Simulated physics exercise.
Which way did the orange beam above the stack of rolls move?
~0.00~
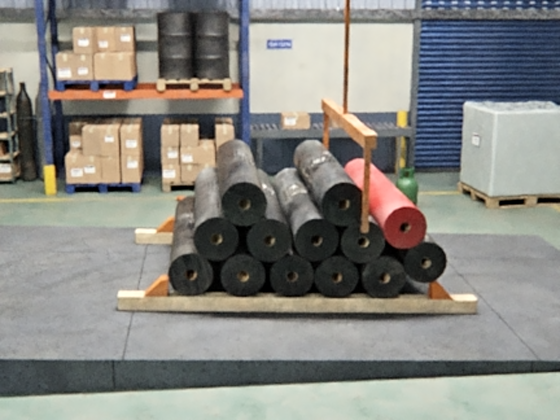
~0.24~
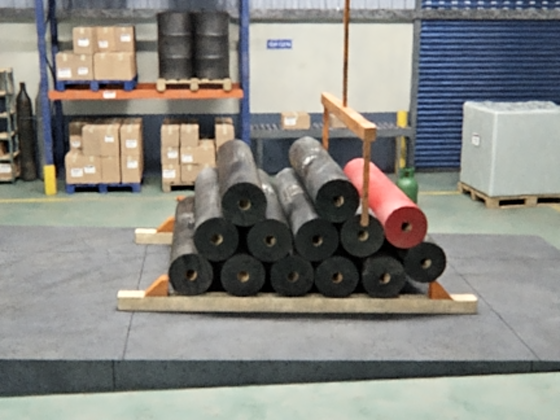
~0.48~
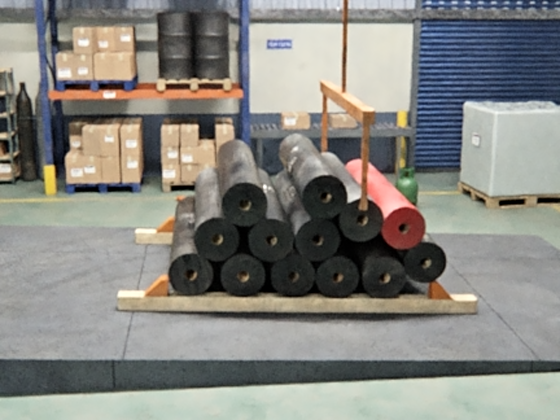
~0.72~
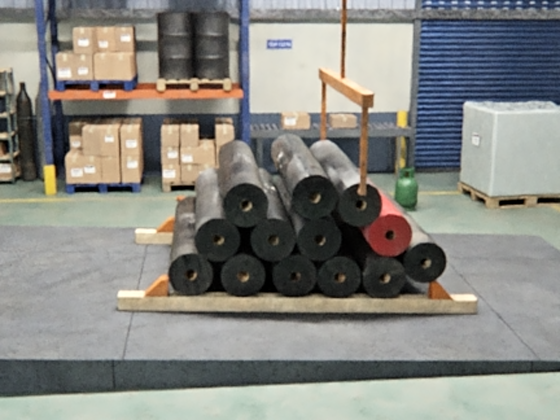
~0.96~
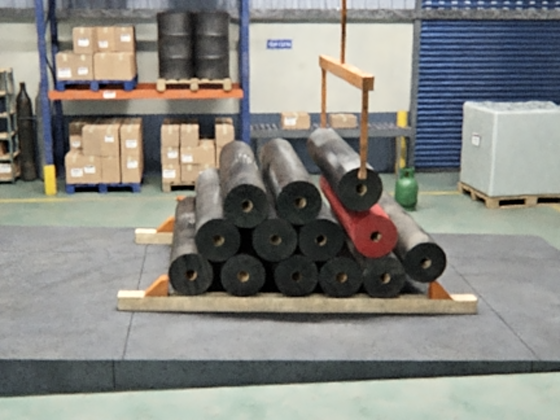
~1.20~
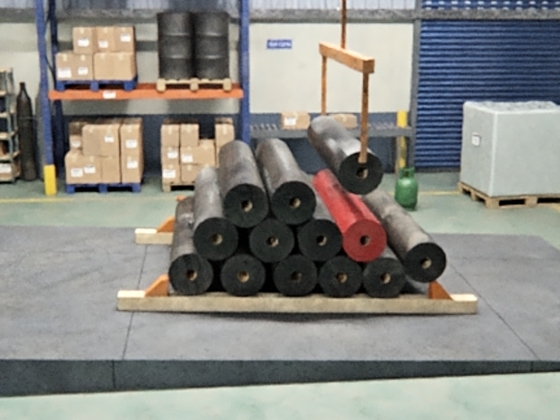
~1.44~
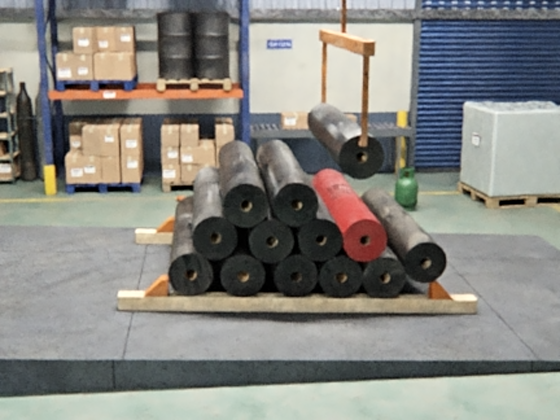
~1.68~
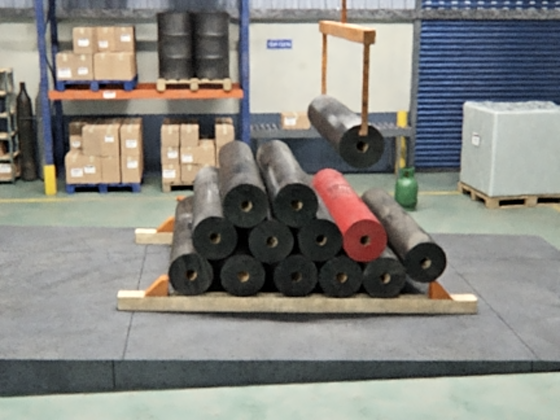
The orange beam moved up, lifting the black roll attached to it out of the stack.
An orange beam hanging over a stack of dark rolls rose and drew one black roll out, nudging another black roll left, while the red roll slid left and down into the gap and stayed there as the lifted roll hung above.
